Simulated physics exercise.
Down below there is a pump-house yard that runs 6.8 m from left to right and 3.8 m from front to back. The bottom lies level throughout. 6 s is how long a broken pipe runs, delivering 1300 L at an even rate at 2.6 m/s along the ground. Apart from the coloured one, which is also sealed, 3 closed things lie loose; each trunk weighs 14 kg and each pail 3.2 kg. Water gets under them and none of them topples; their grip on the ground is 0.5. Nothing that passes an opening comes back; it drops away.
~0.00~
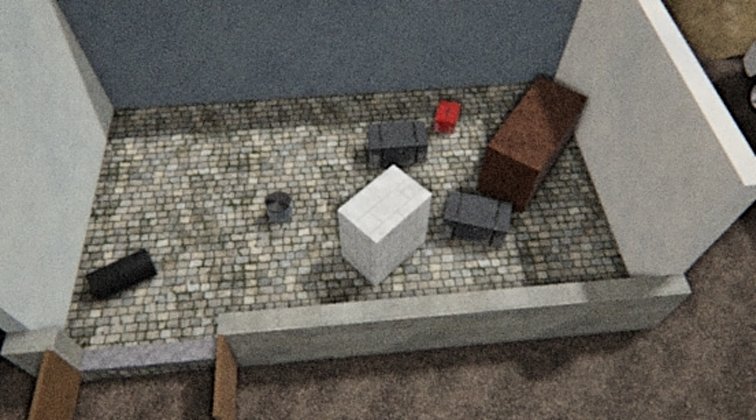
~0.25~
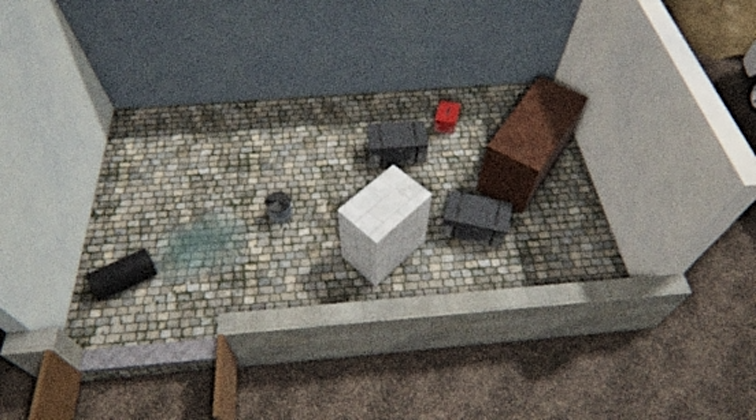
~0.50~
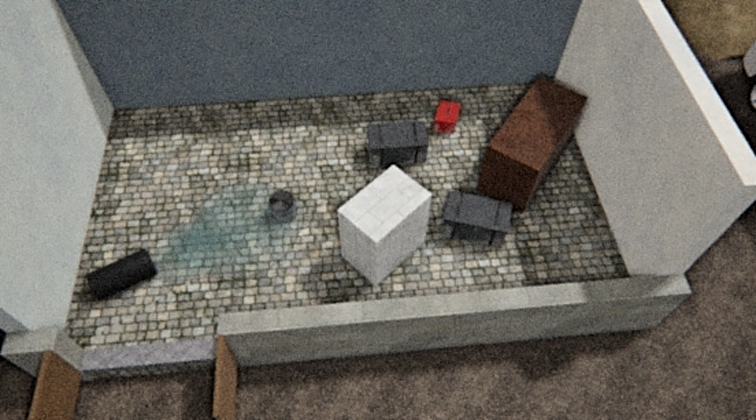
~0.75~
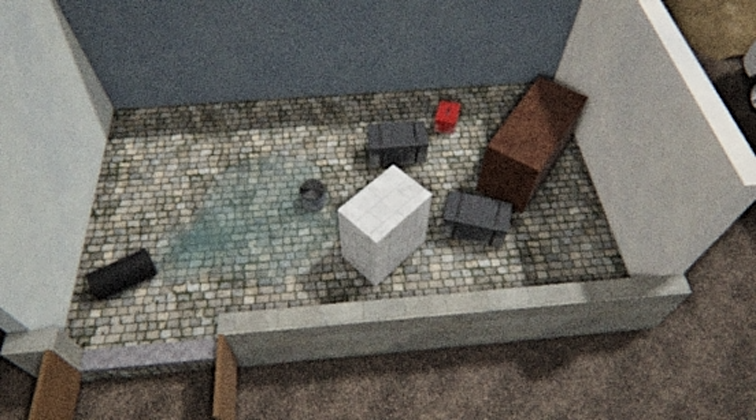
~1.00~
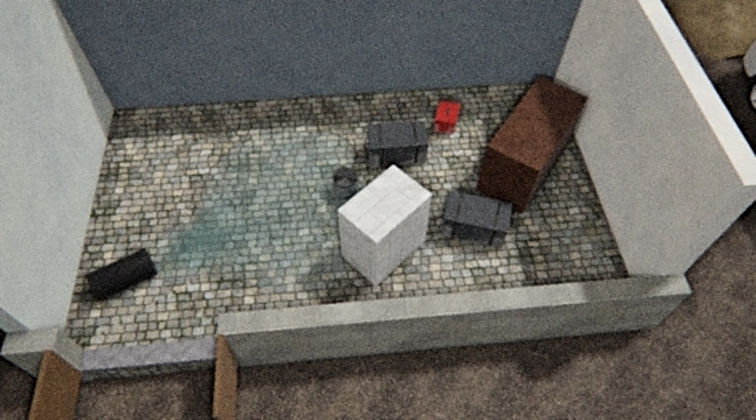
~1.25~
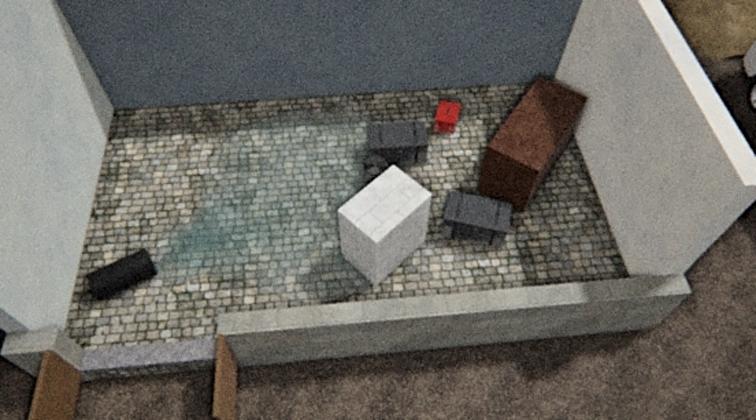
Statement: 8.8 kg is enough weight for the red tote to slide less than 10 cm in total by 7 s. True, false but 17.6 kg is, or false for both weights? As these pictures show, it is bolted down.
False for both.
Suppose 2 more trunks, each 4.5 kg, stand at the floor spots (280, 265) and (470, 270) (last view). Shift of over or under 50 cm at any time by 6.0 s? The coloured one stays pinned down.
Going in order, that's too far and then not that far.
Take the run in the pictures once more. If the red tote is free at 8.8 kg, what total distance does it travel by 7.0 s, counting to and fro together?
I'd say roughly 150 centimetres in all.
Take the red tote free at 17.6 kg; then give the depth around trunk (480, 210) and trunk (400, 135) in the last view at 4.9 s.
First about 4 cm, second about 13 cm.
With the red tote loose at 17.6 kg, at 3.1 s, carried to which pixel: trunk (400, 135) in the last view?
Around (420, 108).
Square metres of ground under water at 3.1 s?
Wet: Near 14 m2.
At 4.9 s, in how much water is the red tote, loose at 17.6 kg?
Around 11 cm.
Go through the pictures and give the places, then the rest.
The first picture shows the red tote at (448, 112), on the bottom; 0.0 m2 under water; 0 of 4 have shifted.
The second picture shows the red tote at (448, 112) rests on the ground; water covers 0.8 m2; 0 of 4 have shifted.
The third picture shows the red tote at (448, 112) rests on the ground; water covers 1.8 m2; 1 of 4 have shifted.
The fourth picture shows the red tote at (448, 112), on the bottom; 3.3 m2 under water; 1 of 4 have shifted.
The fifth picture shows the red tote at (448, 112) rests on the ground; water covers 5.0 m2; 1 of 4 have shifted.
The sixth picture shows the red tote at (448, 112) rests on the ground; water covers 6.8 m2; 1 of 4 have shifted.
After 1.8 s the red tote would be 0 cm from its start with 8.8 kg and 0 cm from its start with 17.6 kg; 0 cm of water round it then.
After 3.1 s the red tote would be 29 cm from its start with 8.8 kg and 1 cm from its start with 17.6 kg; 6 cm of water round it then.
After 4.9 s the red tote would be 130 cm from its start with 8.8 kg and 40 cm from its start with 17.6 kg; 11 cm of water round it then.
After 7.0 s the red tote would be 121 cm from its start with 8.8 kg and 82 cm from its start with 17.6 kg; 20 cm of water round it then.
